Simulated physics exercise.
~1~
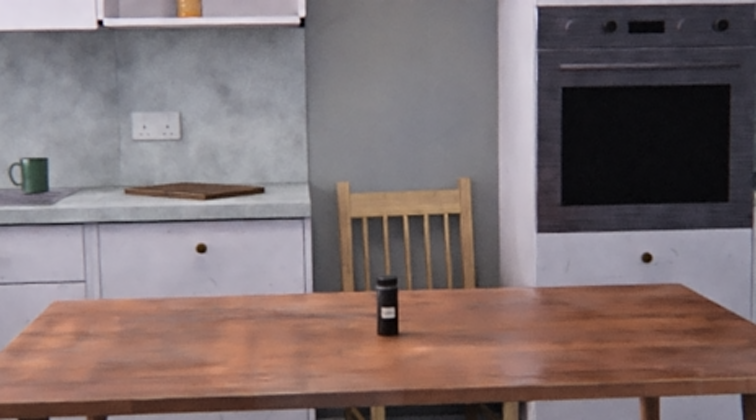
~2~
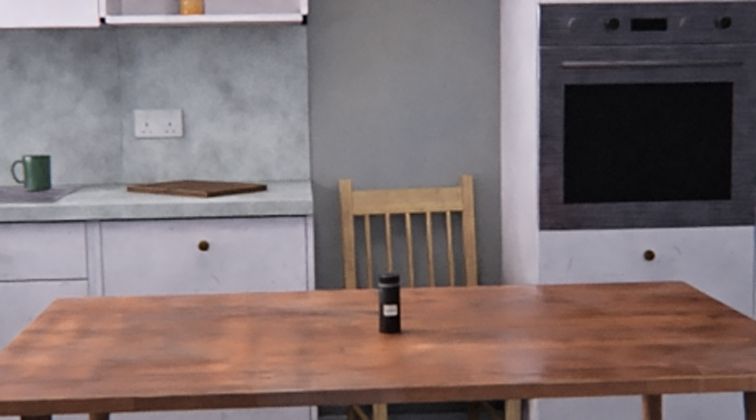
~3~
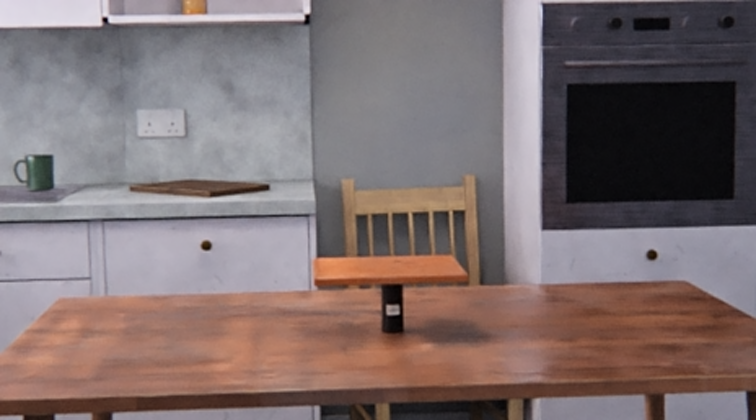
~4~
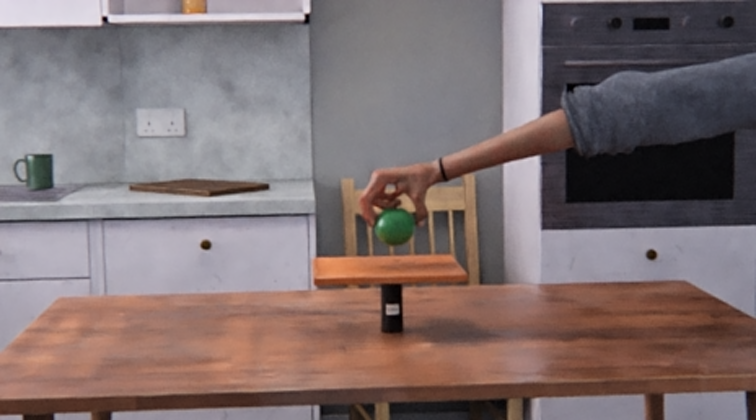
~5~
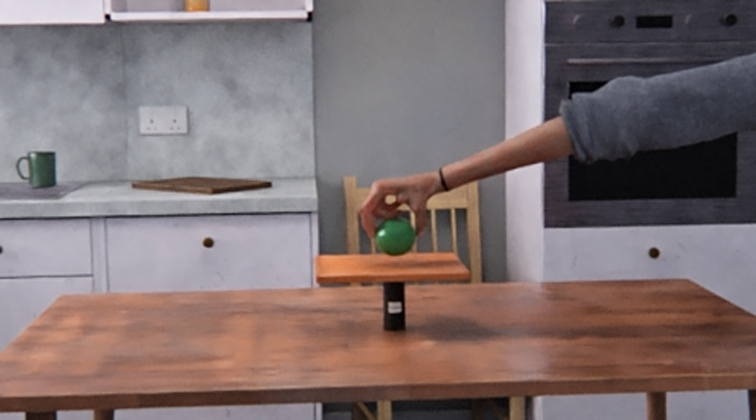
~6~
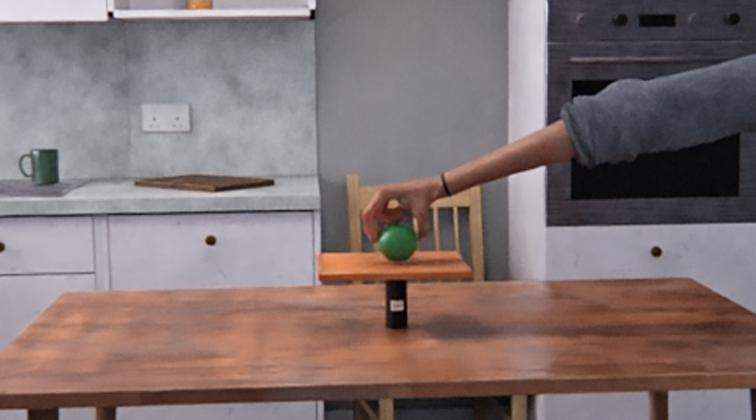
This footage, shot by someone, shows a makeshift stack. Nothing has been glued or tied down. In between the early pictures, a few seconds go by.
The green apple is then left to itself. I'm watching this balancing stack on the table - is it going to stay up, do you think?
Yes, no fall.
Then, 0.20 s on from there, no change.
Then, 0.40 s on from there, green apple resting near (398, 243).
In the end, all 3 unmoved. At the end, from the last picture's camera, green apple near (398, 243). The stack keeps its balance.
